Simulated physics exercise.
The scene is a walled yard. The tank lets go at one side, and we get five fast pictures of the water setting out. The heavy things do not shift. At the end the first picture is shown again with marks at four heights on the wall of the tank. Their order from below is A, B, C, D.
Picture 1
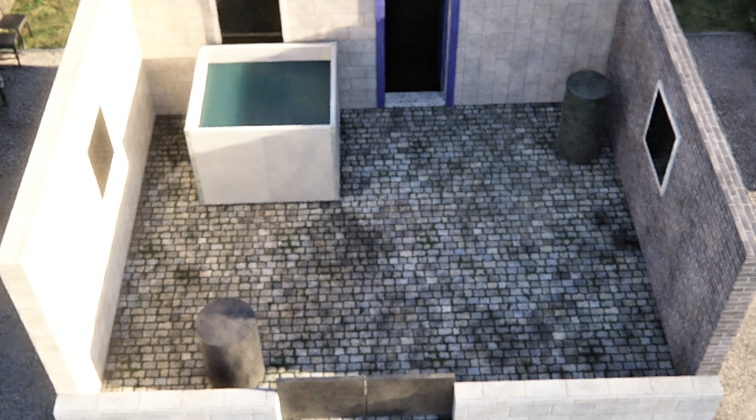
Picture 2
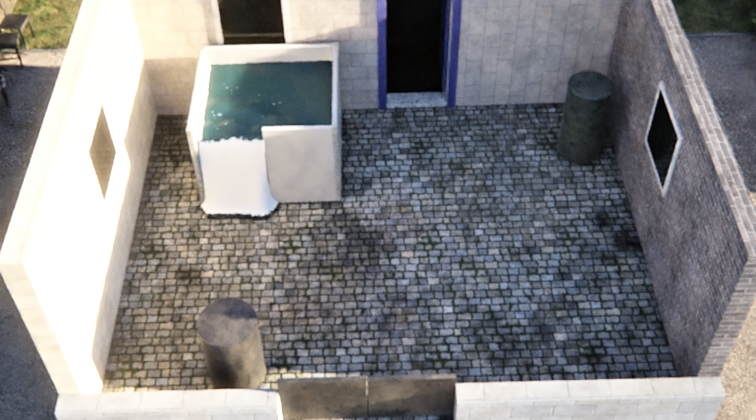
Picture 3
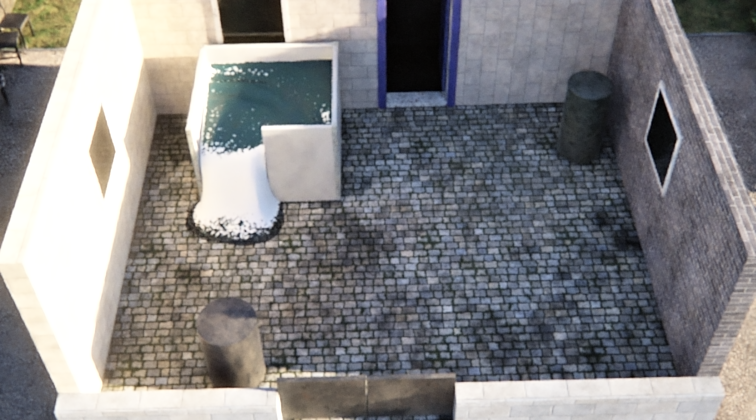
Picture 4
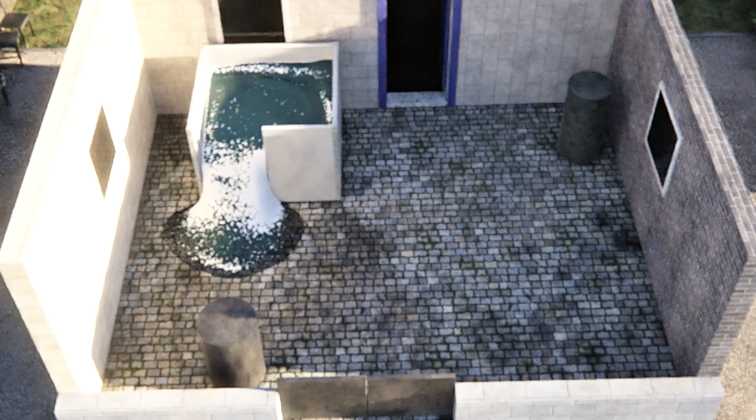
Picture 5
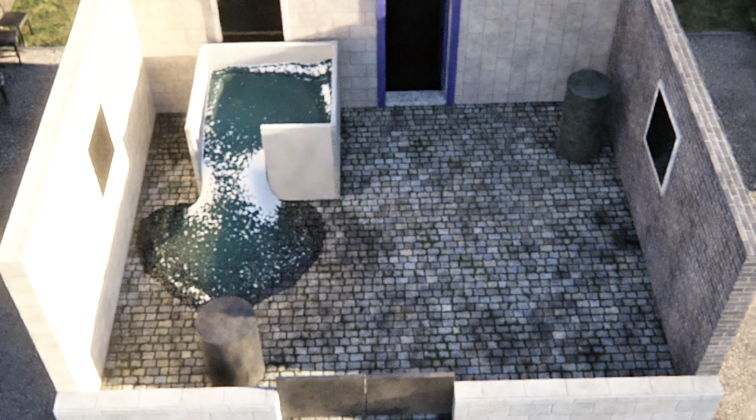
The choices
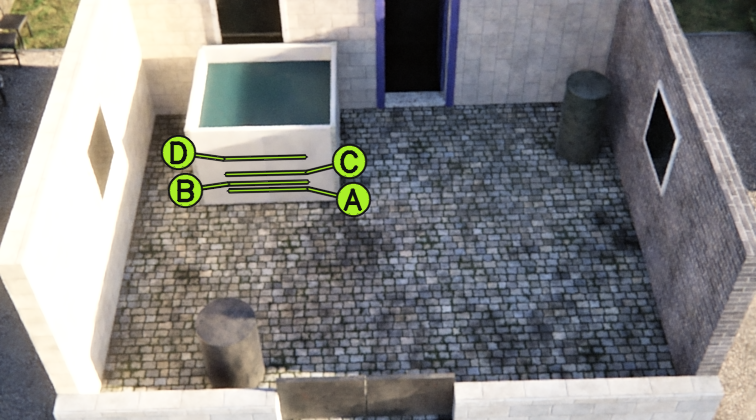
Water pours from an open-fronted tank and spreads across the stone paving of a walled yard.
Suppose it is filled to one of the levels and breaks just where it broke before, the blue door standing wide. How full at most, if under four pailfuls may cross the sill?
D.
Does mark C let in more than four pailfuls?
No, not at all.
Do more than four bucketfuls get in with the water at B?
No, that is safe.
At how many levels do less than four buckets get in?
All of them.
In lime, A at (268, 189); B at (267, 183); C at (266, 173); D at (264, 157); from the bottom up A, B, C, D.
With A, nothing gets over.
With B, nothing gets over.
With C, nothing gets over.
With D, a bucket or two gets in.
